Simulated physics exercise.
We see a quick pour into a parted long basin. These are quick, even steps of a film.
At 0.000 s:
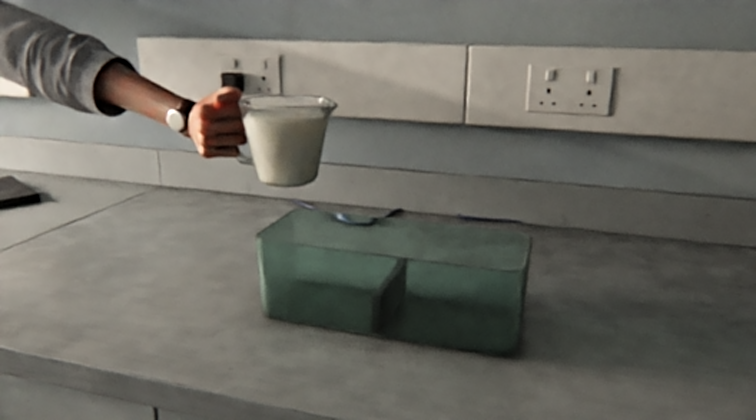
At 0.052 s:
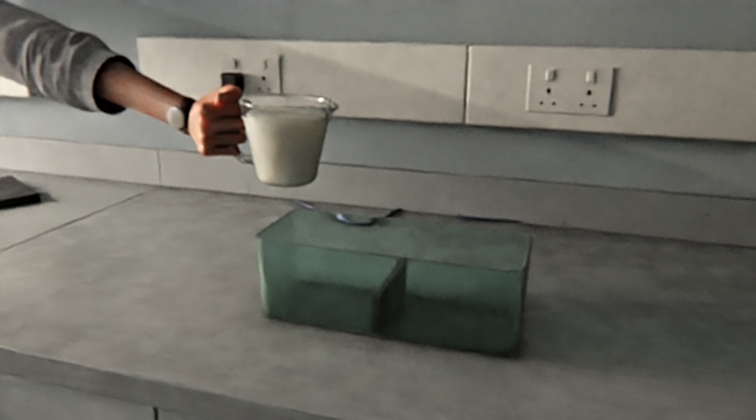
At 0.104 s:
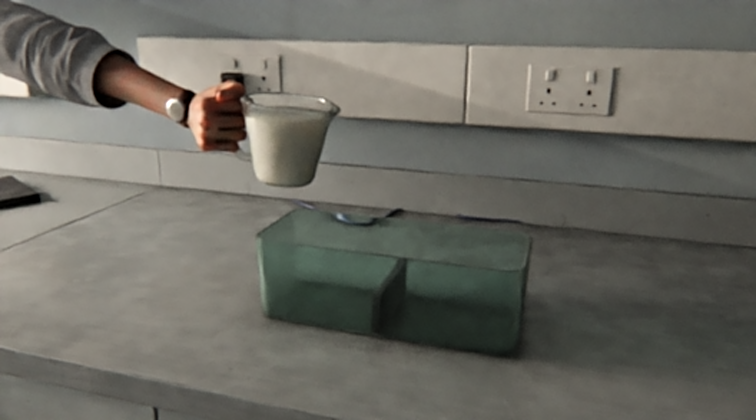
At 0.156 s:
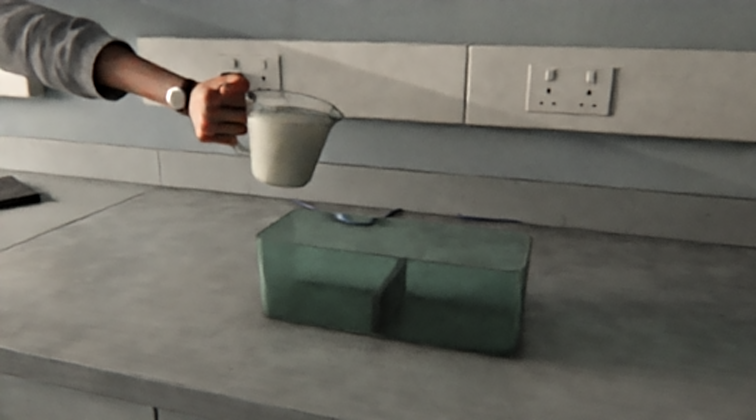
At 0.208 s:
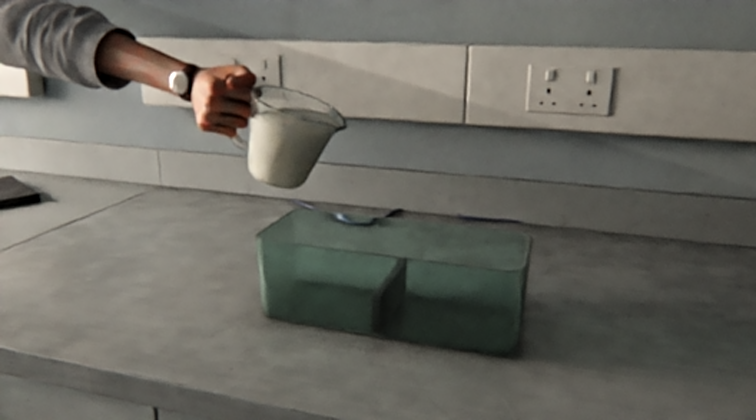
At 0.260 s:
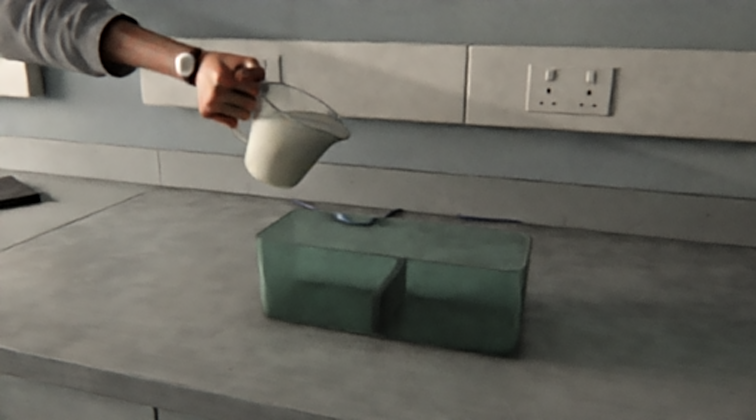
A hand holding a glass jug of milk above a divided green container on a grey counter, gradually tilting it rightward.
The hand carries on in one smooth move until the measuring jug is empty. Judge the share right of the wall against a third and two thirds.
It comes to less than a third.
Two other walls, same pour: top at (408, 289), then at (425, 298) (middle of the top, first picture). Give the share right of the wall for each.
First some 5, then 15 per cent.
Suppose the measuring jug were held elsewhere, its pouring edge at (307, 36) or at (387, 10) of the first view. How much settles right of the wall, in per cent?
Near 5 % and 90 %.
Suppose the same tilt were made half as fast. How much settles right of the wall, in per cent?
It comes to 30 per cent or so.
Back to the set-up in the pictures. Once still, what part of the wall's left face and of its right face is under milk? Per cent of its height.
The left part 40 per cent, the right part 10.
A moment on, the measuring jug is tipped on its side and 51 per cent is still to pour, 16 is left of the wall and 10 right of it.
Next, the measuring jug is tipped on its side and 11 per cent is still to pour, 65 is left of the wall and 14 right of it.
Then the measuring jug is tipped on its side and 1 per cent is still to pour, 81 is left of the wall and 15 right of it.
Later the measuring jug is tipped on its side and 0 per cent is still to pour, 83 is left of the wall and 15 right of it.
Finally, 83 per cent lies left of the wall, 15 right of it and 2 outside.
